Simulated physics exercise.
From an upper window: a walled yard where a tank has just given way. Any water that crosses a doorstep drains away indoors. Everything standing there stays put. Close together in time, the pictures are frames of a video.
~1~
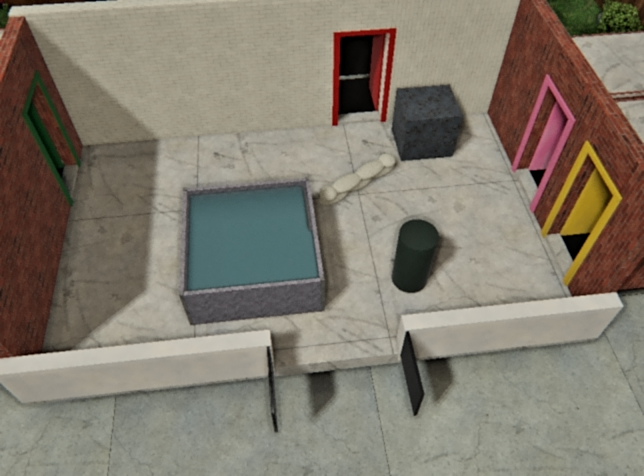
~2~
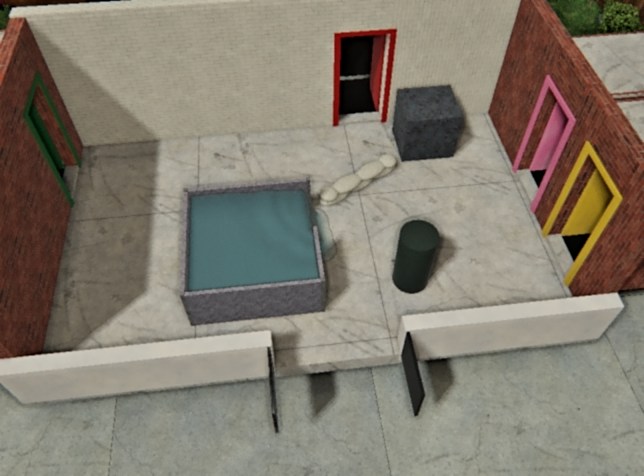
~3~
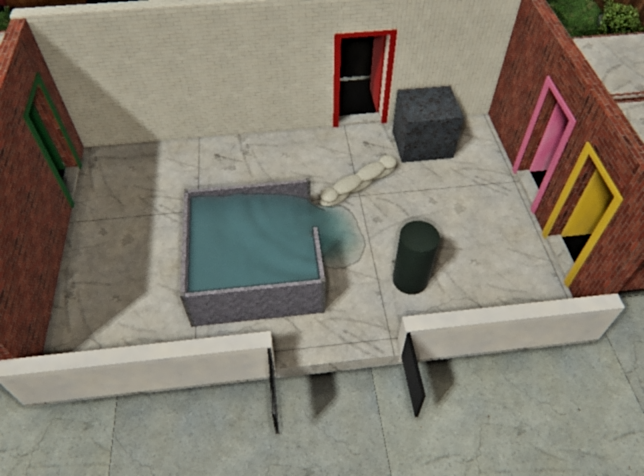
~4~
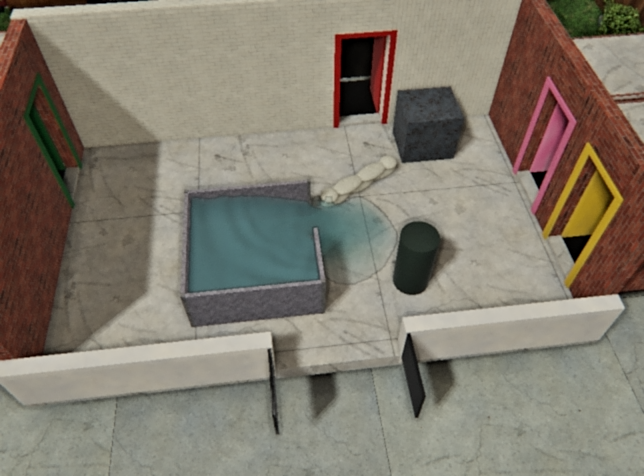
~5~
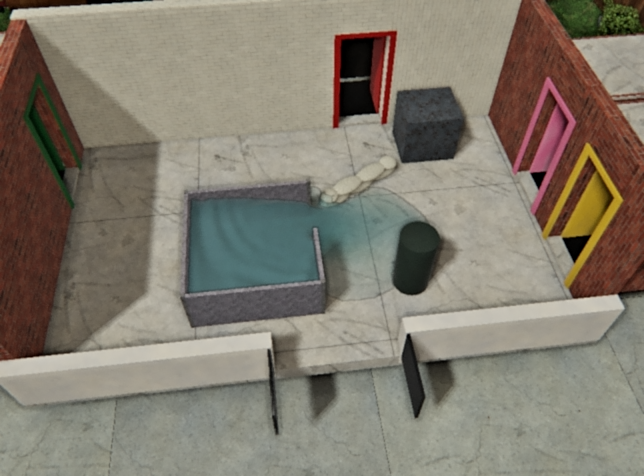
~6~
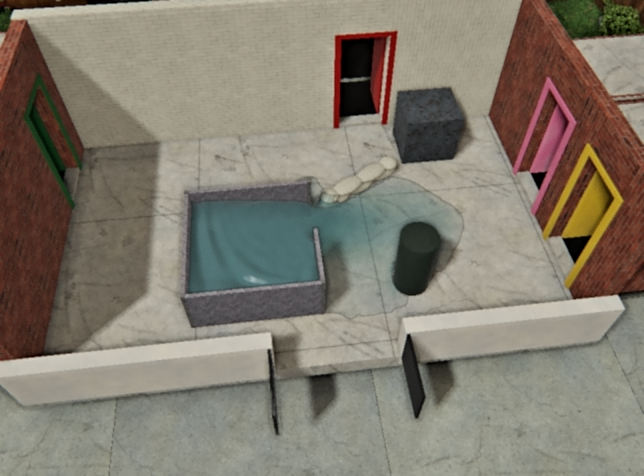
Water poured out through a gap in the right side of the square tank in the walled yard, spreading across the pale floor past the sandbags and around the dark green cylinder.
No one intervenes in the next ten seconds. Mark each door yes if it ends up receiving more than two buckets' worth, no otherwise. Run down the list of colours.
Pink door - yes, red door - no, green door - no, yellow door - yes.
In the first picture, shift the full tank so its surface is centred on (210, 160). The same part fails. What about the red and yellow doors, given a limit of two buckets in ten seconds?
Short version: Red ends up above, yellow ends up below.
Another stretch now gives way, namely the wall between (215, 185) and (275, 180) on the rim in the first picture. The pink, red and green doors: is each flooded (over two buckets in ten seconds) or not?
Going door by door: The pink door one stays safe, the red door one gets too much, and the green door one gets too much.
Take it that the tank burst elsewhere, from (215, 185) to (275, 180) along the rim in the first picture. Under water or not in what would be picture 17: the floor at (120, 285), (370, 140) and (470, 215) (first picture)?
Sequence: Spared / wetted / spared.
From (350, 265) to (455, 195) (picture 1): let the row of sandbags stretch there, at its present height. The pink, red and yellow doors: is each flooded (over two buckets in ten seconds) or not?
The pink door tops the threshold, the red door tops the threshold, and the yellow door remains within bounds.
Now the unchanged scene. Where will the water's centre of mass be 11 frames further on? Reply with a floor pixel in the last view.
It is near (329, 247).
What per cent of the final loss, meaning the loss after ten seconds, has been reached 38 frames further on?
My estimate is roughly 80 percent.
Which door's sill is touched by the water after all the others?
I'd go with the green-painted one.
A moment on, water covers 30 % of the floor; the pink door under two buckets in, the red door not reached, the green door not reached, the yellow door wet at the sill, nothing in.
Next, water covers 35 % of the floor; the pink door far over two buckets in, the red door not reached, the green door not reached, the yellow door over two buckets in.
Then, water covers 40 % of the floor; the pink door far over two buckets in, the red door wet at the sill, nothing in, the green door not reached, the yellow door far over two buckets in.
Later, water covers 65 % of the floor; the pink door far over two buckets in, the red door wet at the sill, nothing in, the green door not reached, the yellow door far over two buckets in.
In the end, water covers 90 % of the floor; the pink door far over two buckets in, the red door under two buckets in, the green door wet at the sill, nothing in, the yellow door far over two buckets in.
